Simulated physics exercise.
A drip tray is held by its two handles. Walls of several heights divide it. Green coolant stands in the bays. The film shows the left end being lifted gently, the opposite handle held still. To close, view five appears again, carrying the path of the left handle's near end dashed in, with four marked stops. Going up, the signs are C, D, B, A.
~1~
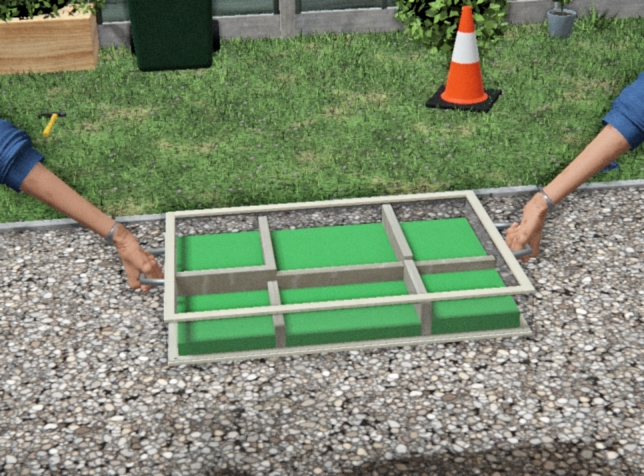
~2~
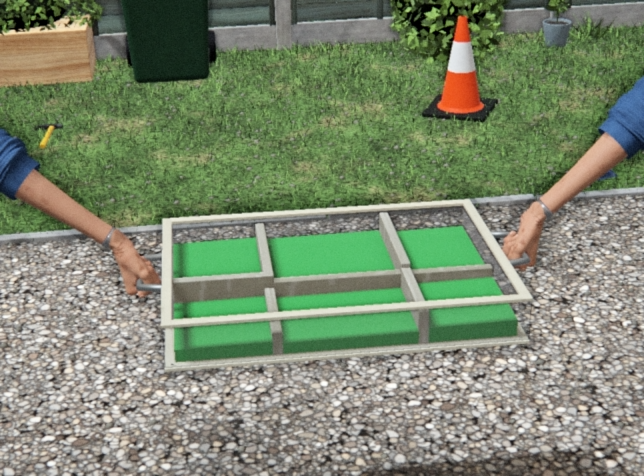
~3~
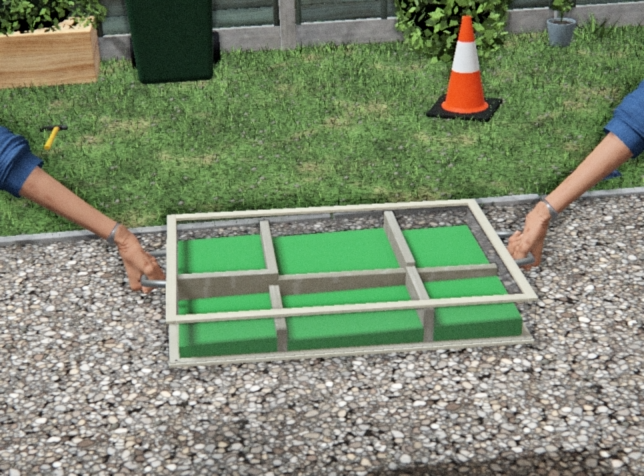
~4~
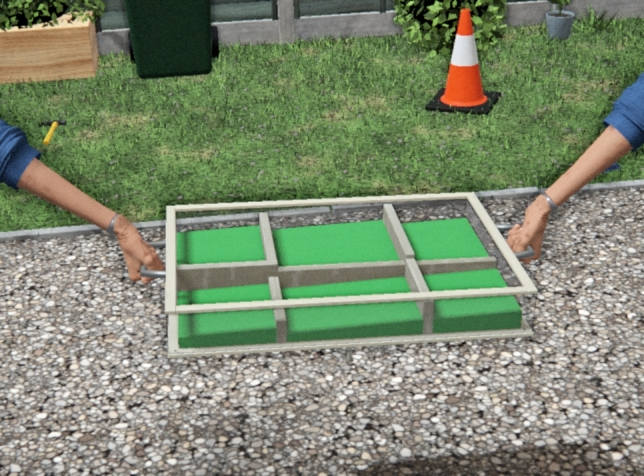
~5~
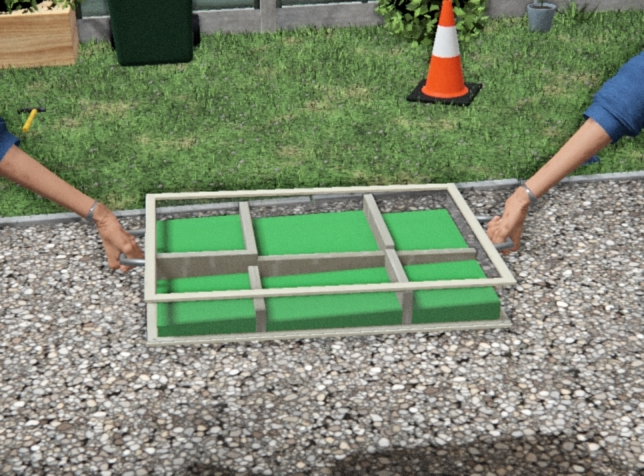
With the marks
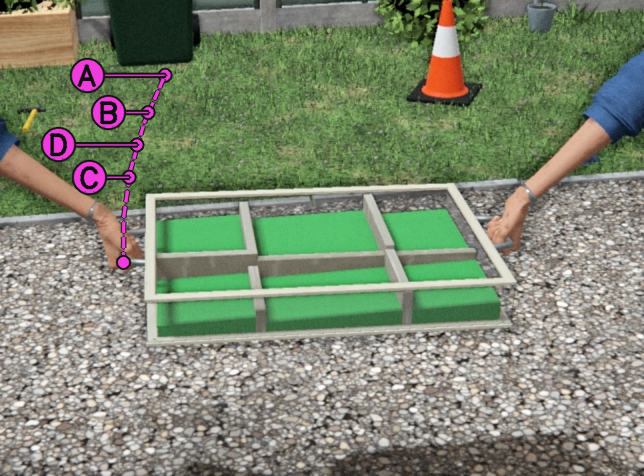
Two hands holding a divided tray of green liquid by its ends above gravel, barely moving it as the view shifts slightly.
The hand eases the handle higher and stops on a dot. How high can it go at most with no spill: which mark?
D is the one.
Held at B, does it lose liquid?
Yes, that goes wrong.
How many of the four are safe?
Two of the four.
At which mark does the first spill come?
B.
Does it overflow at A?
Yes, it does.
On the marked copy, A at (165, 75); B at (148, 112); C at (129, 177); D at (136, 144).
With A, about 27 % goes over the rim.
With B, about 8 % goes over the rim.
With C, nothing spills; the back middle bay holds the most.
With D, nothing spills; the back right bay holds the most.
